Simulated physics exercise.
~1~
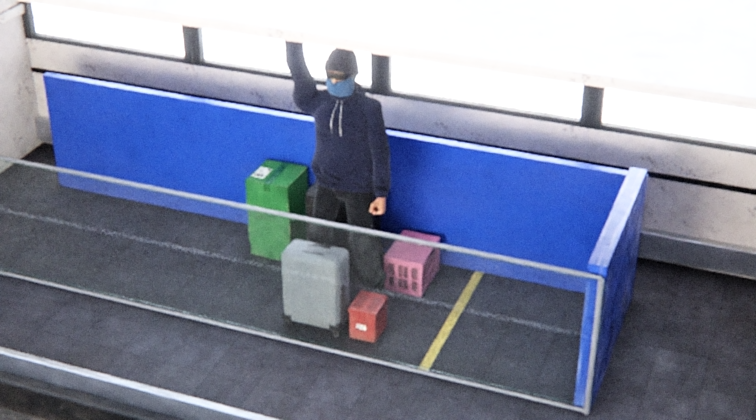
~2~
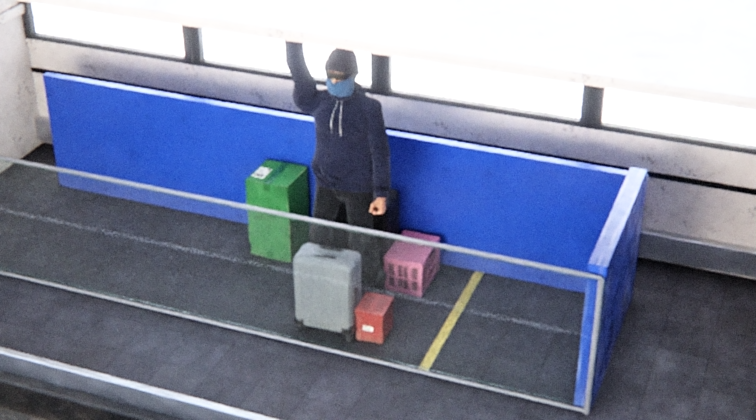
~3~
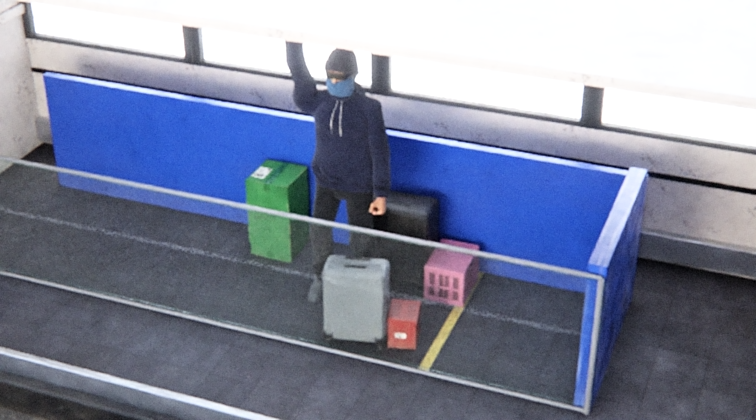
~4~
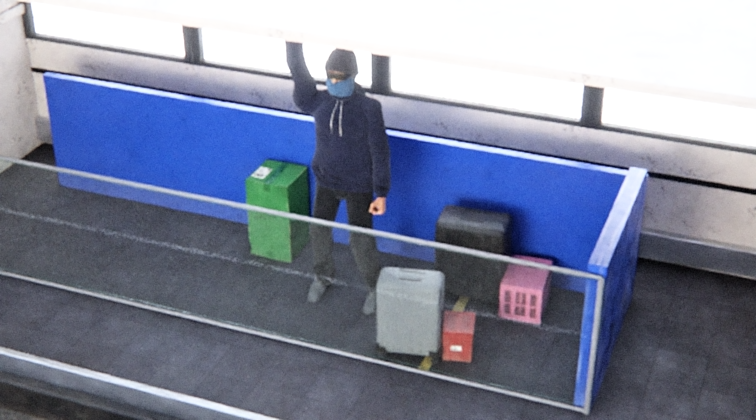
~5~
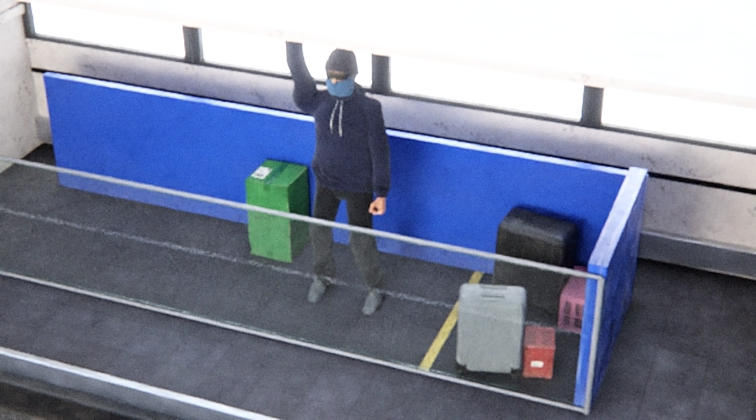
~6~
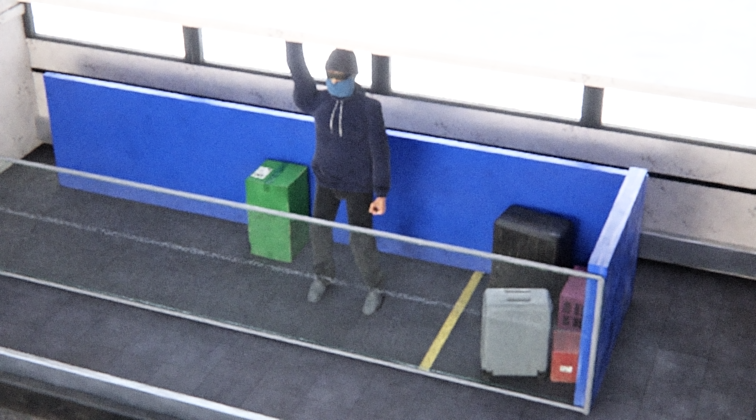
A grey suitcase, a red tub, a pink crate and a large black case stand loose around a masked passenger, who keeps one arm raised in a blue-walled bay. The grey case and red tub begin edging right, while the black case starts to emerge from behind the passenger's legs. The pink crate then joins them, and all four slide toward the yellow line and across it. The black case and crate come to rest near the right end wall as the grey case and tub creep farther. All four finish upright beyond the line, while the passenger and green bag stay put.
